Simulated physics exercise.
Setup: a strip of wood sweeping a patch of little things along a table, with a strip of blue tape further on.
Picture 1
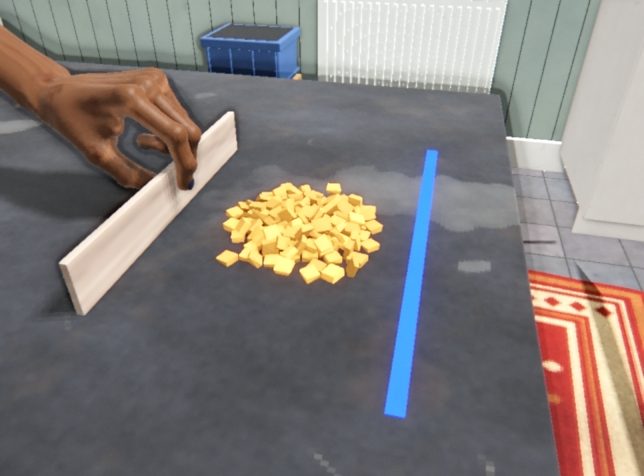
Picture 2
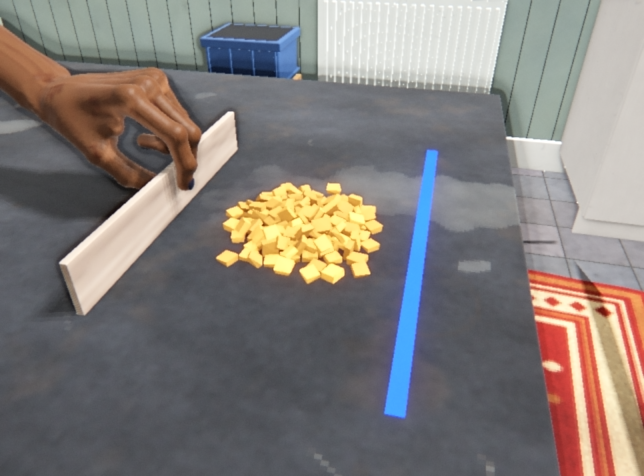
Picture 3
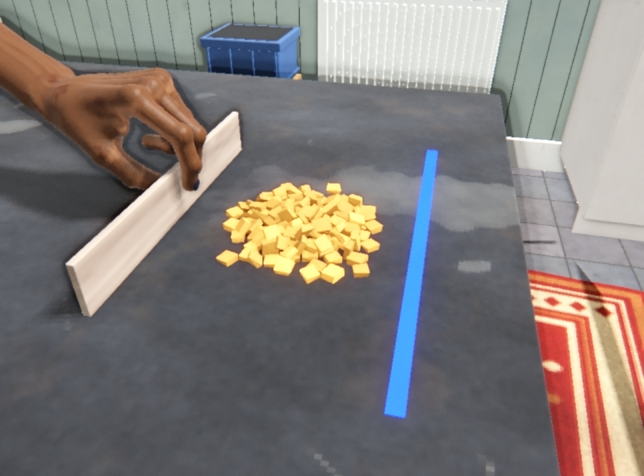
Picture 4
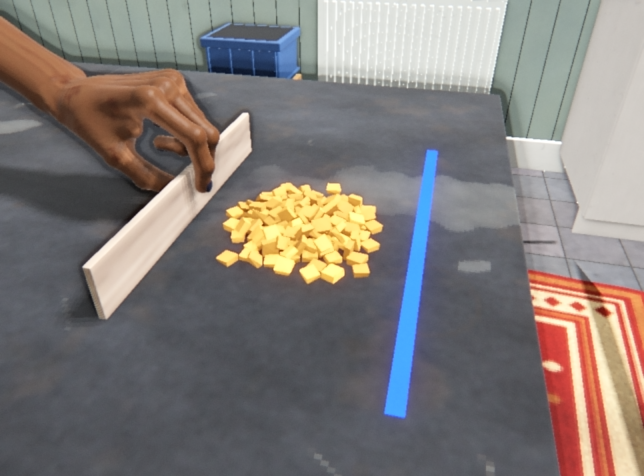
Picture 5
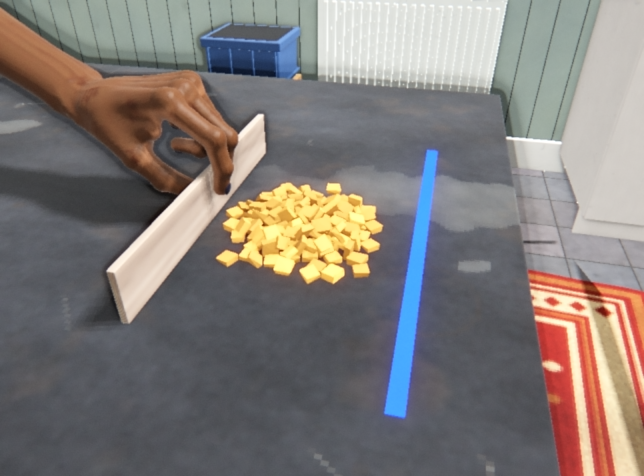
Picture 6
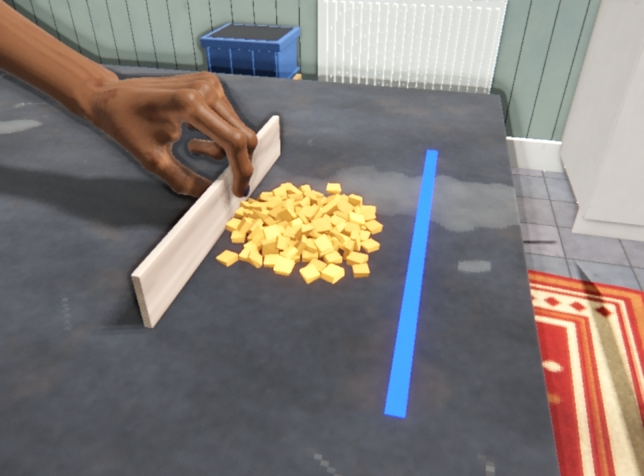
A hand holding a strip of pale wood upright on a dark table stayed still briefly, then slid it right, up close to an unmoving heap of small yellow squares, with blue tape beyond.
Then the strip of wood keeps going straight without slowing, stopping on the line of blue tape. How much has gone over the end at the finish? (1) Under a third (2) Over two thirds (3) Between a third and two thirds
The answer is 1.
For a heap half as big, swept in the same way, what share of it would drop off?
I'd expect around 0 per cent.
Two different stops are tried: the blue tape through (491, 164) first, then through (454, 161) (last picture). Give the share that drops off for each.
The first gives 90 %, the second 40 %.
Just after the last frame, strip of wood still moving, near (330, 187); heap all on the table, its front near (441, 256).
A moment on, strip of wood stopped at the blue tape; heap just a few over the edge.
Further on, strip of wood stopped at the blue tape; heap about a tenth over the edge.
When it is over, strip of wood stopped at the blue tape; heap about a tenth over the edge.
